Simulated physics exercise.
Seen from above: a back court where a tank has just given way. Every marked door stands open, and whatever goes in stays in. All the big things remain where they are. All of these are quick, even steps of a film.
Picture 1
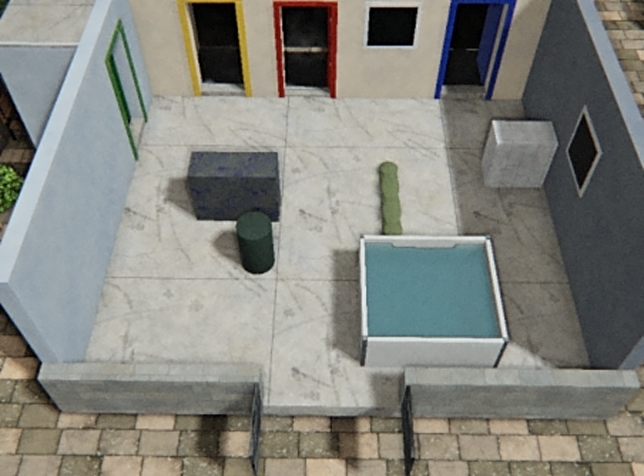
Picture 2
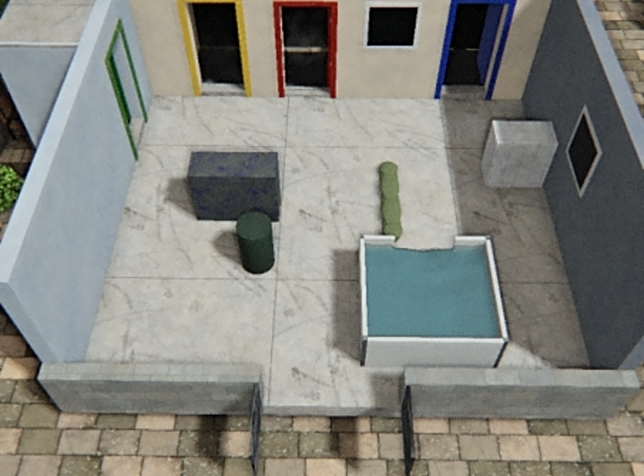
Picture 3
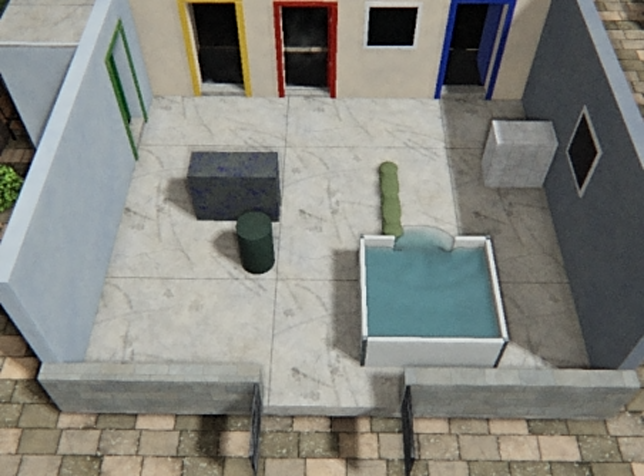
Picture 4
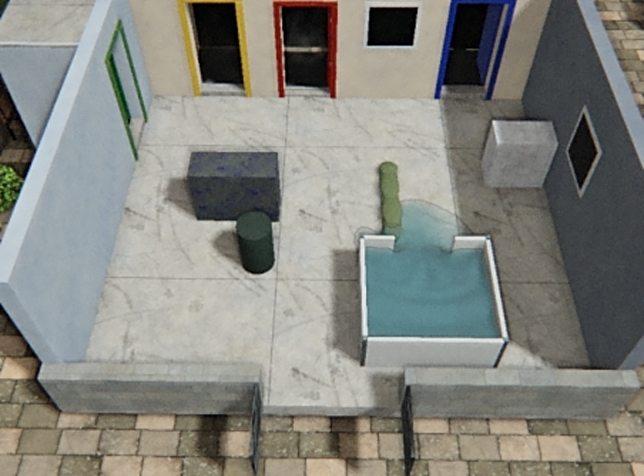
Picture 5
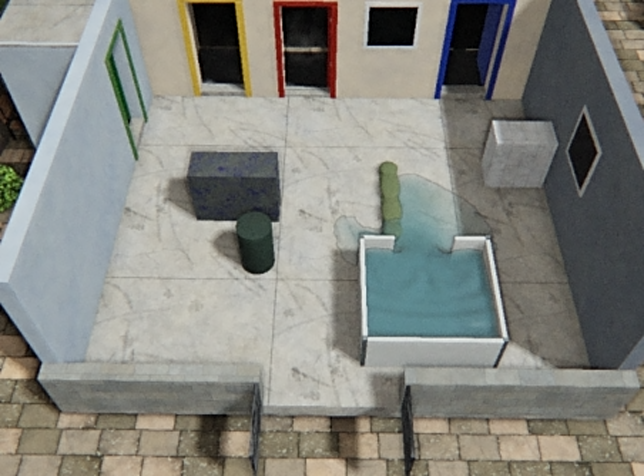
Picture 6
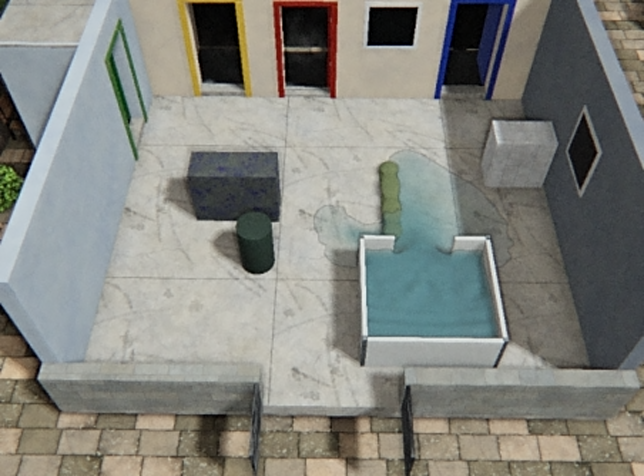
Water poured through a gap in the far side of a square white tank in a walled courtyard, spreading across the pale floor around a low green shape as the other objects stayed still.
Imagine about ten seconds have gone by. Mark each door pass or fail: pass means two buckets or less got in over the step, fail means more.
Yellow door - pass, blue door - fail, green door - pass, red door - pass.
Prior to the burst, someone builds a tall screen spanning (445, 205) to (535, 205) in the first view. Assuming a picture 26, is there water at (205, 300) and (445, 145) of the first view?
Not wet, soaked.
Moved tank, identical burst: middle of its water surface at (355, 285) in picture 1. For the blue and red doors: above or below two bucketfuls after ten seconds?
The blue one falls short, the red one overshoots it.
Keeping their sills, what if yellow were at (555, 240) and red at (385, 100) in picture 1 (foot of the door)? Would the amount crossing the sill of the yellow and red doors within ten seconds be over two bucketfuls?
Going through them, I find the yellow door escapes flooding and the red door overflows.
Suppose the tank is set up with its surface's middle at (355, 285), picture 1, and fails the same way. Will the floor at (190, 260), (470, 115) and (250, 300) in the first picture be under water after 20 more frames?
Points in turn: Not reached; inundated; not reached.
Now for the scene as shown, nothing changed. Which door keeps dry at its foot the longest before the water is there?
My answer: The green-painted one.
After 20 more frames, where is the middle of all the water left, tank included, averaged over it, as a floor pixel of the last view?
I'd point to (416, 217).
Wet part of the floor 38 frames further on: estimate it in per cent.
It works out to about 65 in a hundred.
A moment on, water covers 25 % of the floor; the yellow door not reached, the blue door not reached, the green door not reached, the red door not reached.
Next, water covers 40 % of the floor; the yellow door not reached, the blue door over two buckets in, the green door not reached, the red door wet at the sill, nothing in.
Then, water covers 45 % of the floor; the yellow door wet at the sill, nothing in, the blue door over two buckets in, the green door not reached, the red door wet at the sill, nothing in.
Later, water covers 65 % of the floor; the yellow door wet at the sill, nothing in, the blue door far over two buckets in, the green door wet at the sill, nothing in, the red door wet at the sill, nothing in.
In the end, water covers 85 % of the floor; the yellow door wet at the sill, nothing in, the blue door far over two buckets in, the green door wet at the sill, nothing in, the red door wet at the sill, nothing in.
